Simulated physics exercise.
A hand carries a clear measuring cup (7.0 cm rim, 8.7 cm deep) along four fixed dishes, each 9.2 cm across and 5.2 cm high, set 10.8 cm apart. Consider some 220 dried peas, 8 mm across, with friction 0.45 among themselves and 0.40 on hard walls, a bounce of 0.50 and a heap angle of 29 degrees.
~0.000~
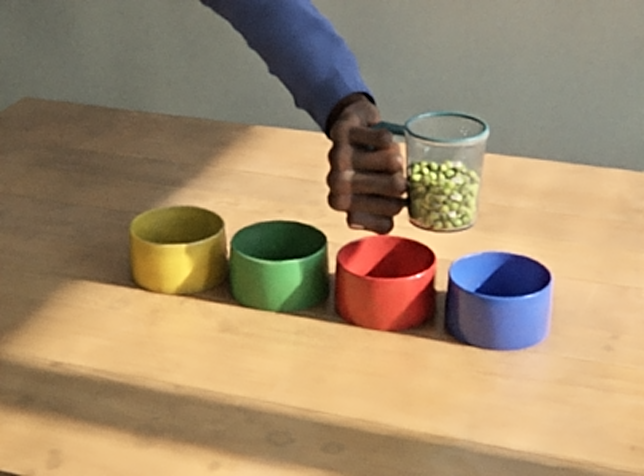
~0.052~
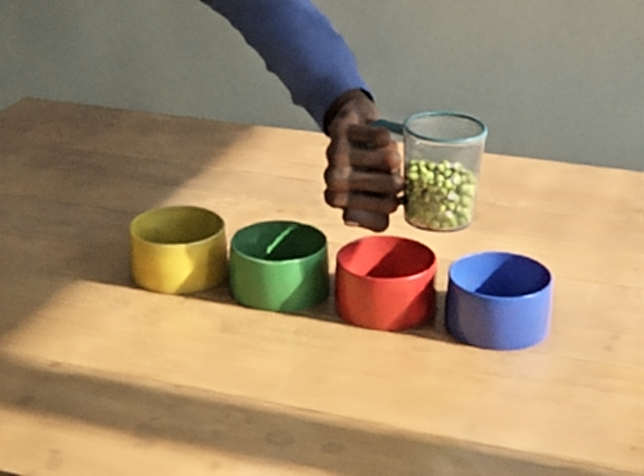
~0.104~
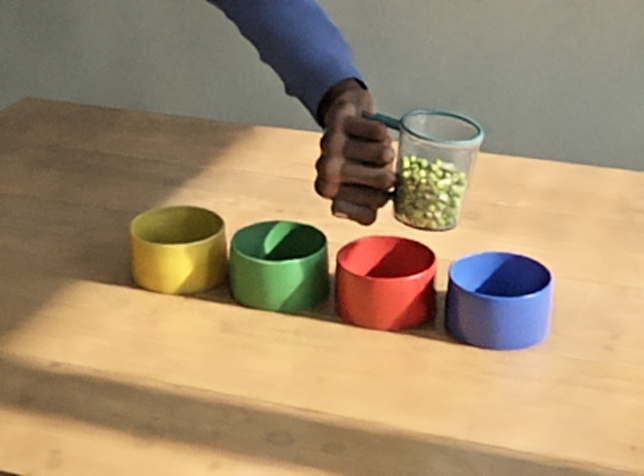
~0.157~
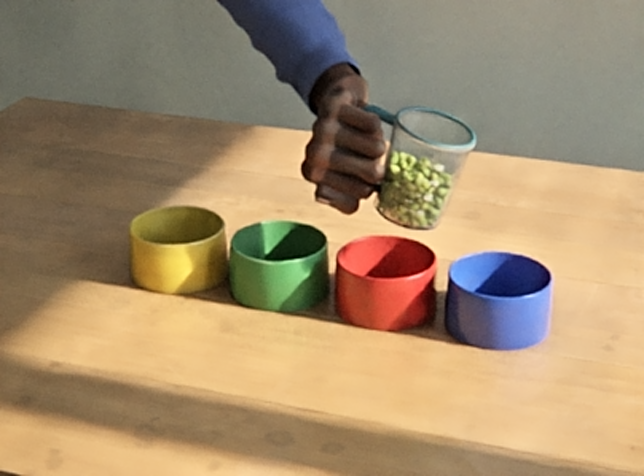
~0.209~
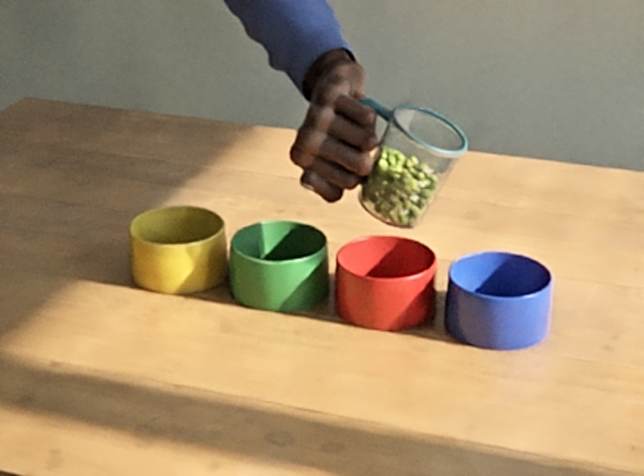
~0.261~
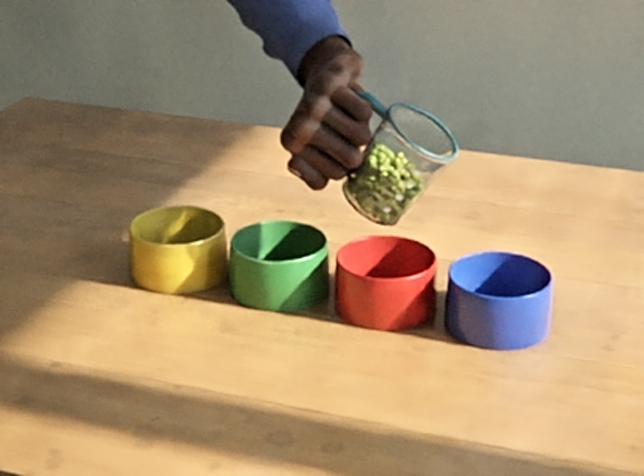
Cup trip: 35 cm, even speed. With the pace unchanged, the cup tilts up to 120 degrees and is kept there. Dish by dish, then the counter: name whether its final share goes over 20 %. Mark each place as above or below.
Marks: Red below, blue below, green above, yellow below, counter below.
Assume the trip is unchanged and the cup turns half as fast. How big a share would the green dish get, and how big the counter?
Shares: Green at 0; counter at 0.
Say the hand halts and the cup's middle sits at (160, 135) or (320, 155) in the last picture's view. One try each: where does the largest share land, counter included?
The biggest share goes to green first, then to red.
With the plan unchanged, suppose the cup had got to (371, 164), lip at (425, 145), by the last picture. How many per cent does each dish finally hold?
Final shares - red 0 %, blue 0 %, green 0 %, yellow 90 %.
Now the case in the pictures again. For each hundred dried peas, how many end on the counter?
The share comes to some 10 percent.
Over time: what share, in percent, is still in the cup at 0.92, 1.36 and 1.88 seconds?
At the three moments: 45, 0 and 0 percent.
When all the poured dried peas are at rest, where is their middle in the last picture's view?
Approximately (288, 274) in the last view.
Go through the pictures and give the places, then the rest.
In the first picture, cup at (444, 173), tilt 0 degrees, lip at (485, 132), moved 0.0 cm; middle of the pieces at (445, 196); blue dish at (500, 275); red dish at (386, 257); green dish at (279, 241); yellow dish at (177, 225).
In the second picture, cup at (441, 173), tilt 2 degrees, lip at (484, 133), moved 0.2 cm; middle of the pieces at (442, 196).
In the third picture, cup at (433, 172), tilt 7 degrees, lip at (480, 136), moved 1.0 cm; middle of the pieces at (432, 195).
In the fourth picture, cup at (421, 170), tilt 15 degrees, lip at (473, 142), moved 2.1 cm; middle of the pieces at (416, 192).
In the fifth picture, cup at (409, 169), tilt 24 degrees, lip at (464, 149), moved 3.2 cm; middle of the pieces at (401, 190).
In the sixth picture, cup at (397, 167), tilt 32 degrees, lip at (455, 155), moved 4.4 cm; middle of the pieces at (386, 187); blue dish at (500, 275); red dish at (386, 257); green dish at (279, 241); yellow dish at (177, 225). The cup turns about 160 degrees a second and travels 22 cm a second.
Then, at 0.92 s, tilt 120 degrees; cup holds 45 %, red 5 %, green 35 %.
After 1.36 s, tilt 120 degrees; cup holds 0 %, red 5 %, green 85 %.
After 1.88 s, tilt 120 degrees; cup holds 0 %, red 5 %, green 85 %.
By 2.2 s all is still; red 5 %, blue 0 %, green 85 %, yellow 0 %, counter 10 %.
